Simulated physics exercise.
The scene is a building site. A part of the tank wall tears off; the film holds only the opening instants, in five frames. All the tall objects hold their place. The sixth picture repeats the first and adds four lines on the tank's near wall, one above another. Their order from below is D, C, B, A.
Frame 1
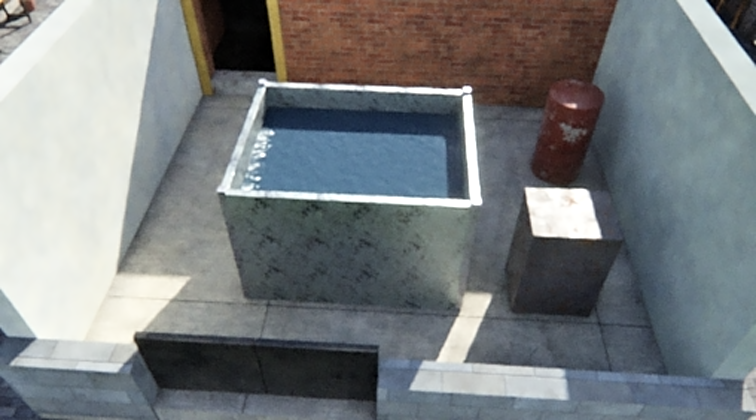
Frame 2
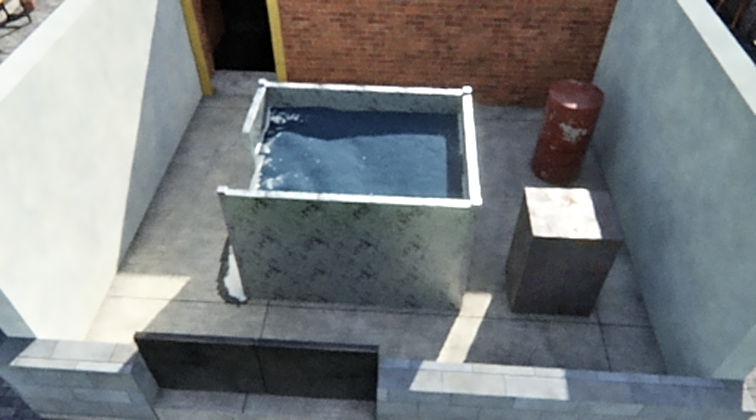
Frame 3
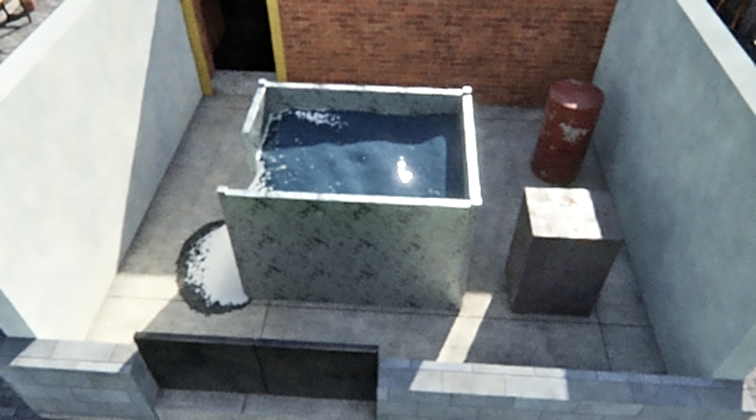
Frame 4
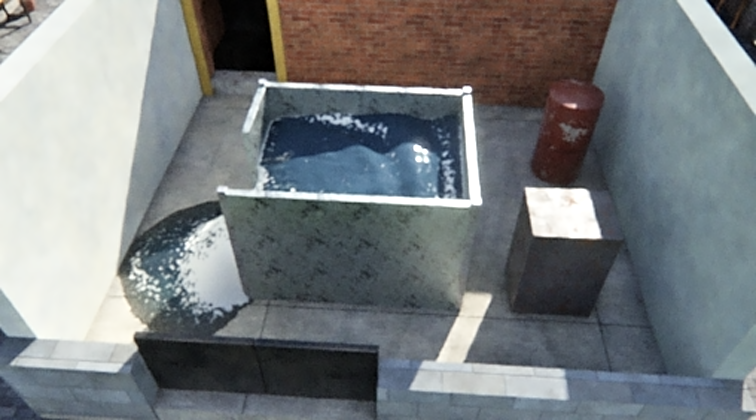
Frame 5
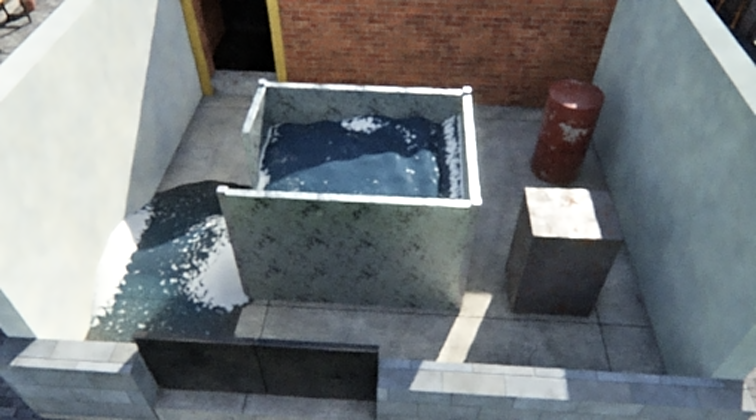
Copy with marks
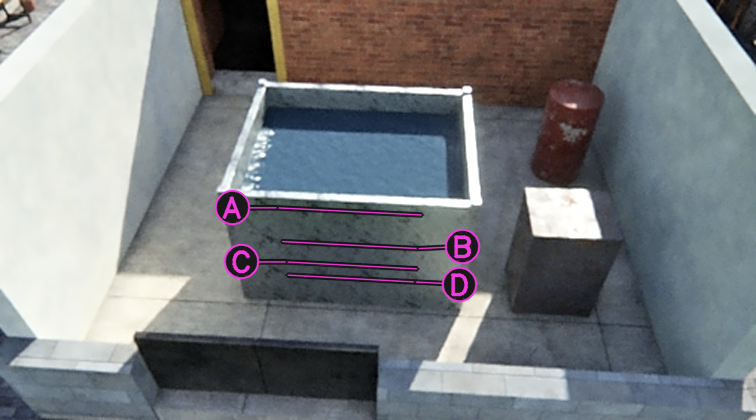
Water pours out through the left side of a raised rectangular tank in a walled yard, spreading across the paving to the left wall and toward the low front wall, while the red barrel and the block stay still.
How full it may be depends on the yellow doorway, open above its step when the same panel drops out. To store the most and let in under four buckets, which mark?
Choose B.
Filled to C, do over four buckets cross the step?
No, not at all.
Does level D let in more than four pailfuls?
No.
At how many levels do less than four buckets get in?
Three of them.
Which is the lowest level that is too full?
The answer is A.
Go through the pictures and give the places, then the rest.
Water in the tank at rest, its middle at (357, 158); foot of the yellow doorway at (247, 96); shut gate at (258, 347).
Water covers 2 % of the ground and shows as far out as (241, 287).
Water covers 4 % of the ground and shows as far out as (190, 246).
Water covers 9 % of the ground and shows as far out as (127, 266).
Water covers 15 % of the ground and shows as far out as (99, 264).
On the marked copy, A at (348, 211); B at (350, 245); C at (351, 265); D at (351, 278); from the bottom up D, C, B, A.
Choosing A, about 13 bucketfuls get in.
Choosing B, a bucket or two gets in.
Choosing C, nothing gets over.
Choosing D, nothing gets over.
